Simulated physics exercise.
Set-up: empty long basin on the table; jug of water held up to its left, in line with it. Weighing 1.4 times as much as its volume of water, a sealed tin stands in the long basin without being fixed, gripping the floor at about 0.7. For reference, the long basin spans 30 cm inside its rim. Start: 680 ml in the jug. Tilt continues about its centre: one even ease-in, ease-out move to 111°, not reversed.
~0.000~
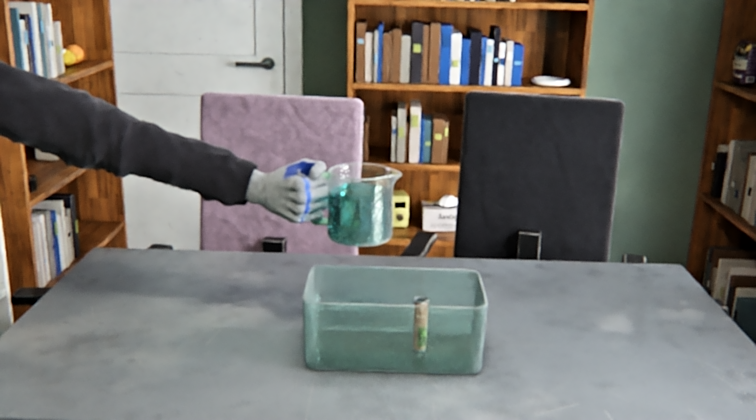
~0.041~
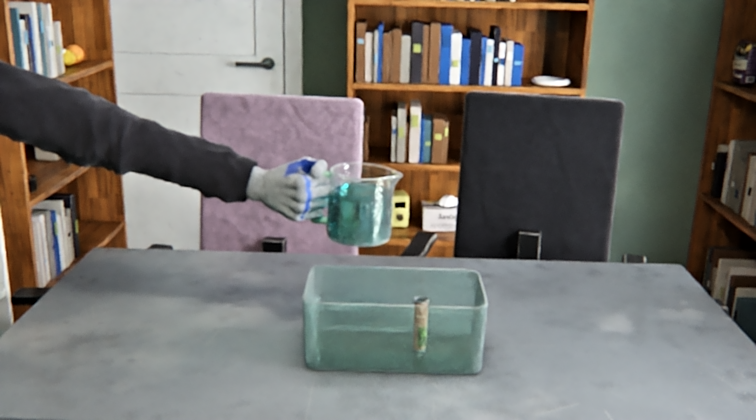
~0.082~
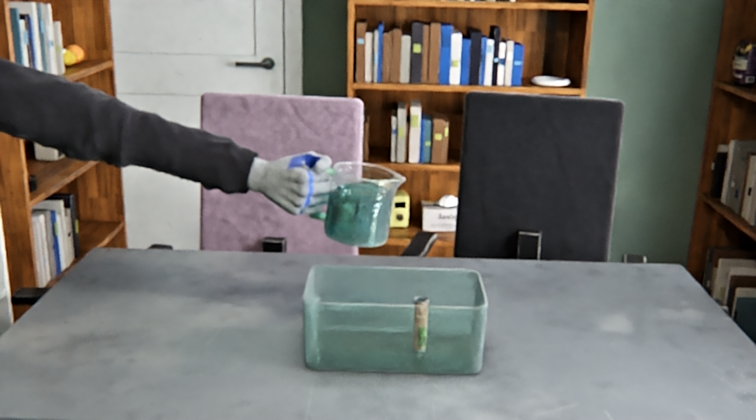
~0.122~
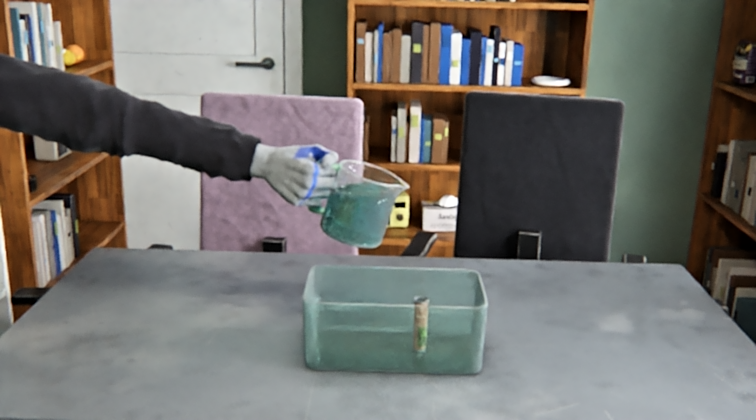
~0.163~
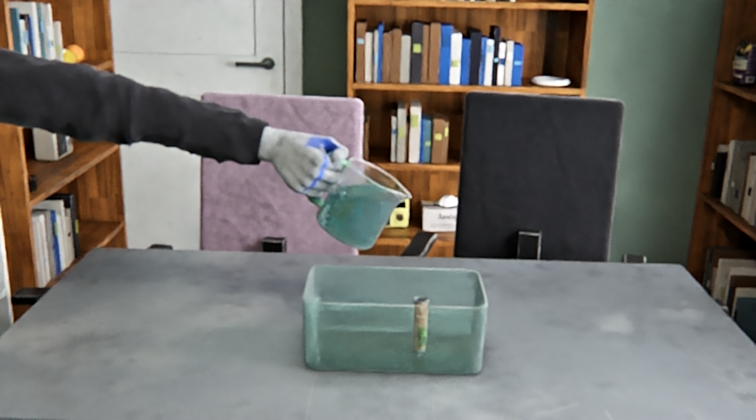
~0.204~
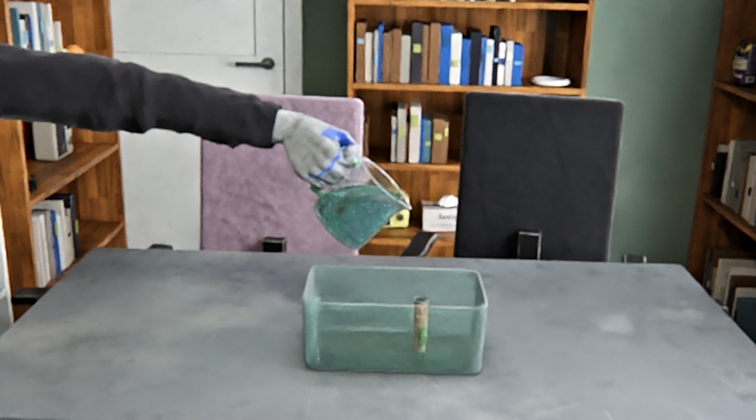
A gloved hand held a clear jug of blue-green water above a long basin with a small tin inside, then smoothly tilted the jug well over to the right.
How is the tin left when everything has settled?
The tin is lying toppled.
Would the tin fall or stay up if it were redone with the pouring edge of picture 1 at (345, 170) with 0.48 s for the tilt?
Then it stays on its base.
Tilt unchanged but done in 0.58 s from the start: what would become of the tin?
So the tin will tip over.
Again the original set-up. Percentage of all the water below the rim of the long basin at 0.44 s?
Some 16 per cent.
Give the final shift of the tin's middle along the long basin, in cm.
Roughly 5.0 cm.
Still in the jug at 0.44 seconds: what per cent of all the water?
I'd estimate some 52 % remains.
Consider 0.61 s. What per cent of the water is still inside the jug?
What remains is about 12 percent of it all.
Then, 0.44 s in, the tilt is 109° and 52 per cent is still to pour; the tin stands where it began.
Then, 0.61 s in, the tilt is 111° and 12 per cent is still to pour; the tin stands where it began.
Then, 0.79 s in, the tilt is 111° and 2 per cent is still to pour; the tin leans 4°.
Then, 0.98 s in, the tilt is 111° and 0 per cent is still to pour; the tin leans 29°.
Finally, the tin lies on its side.
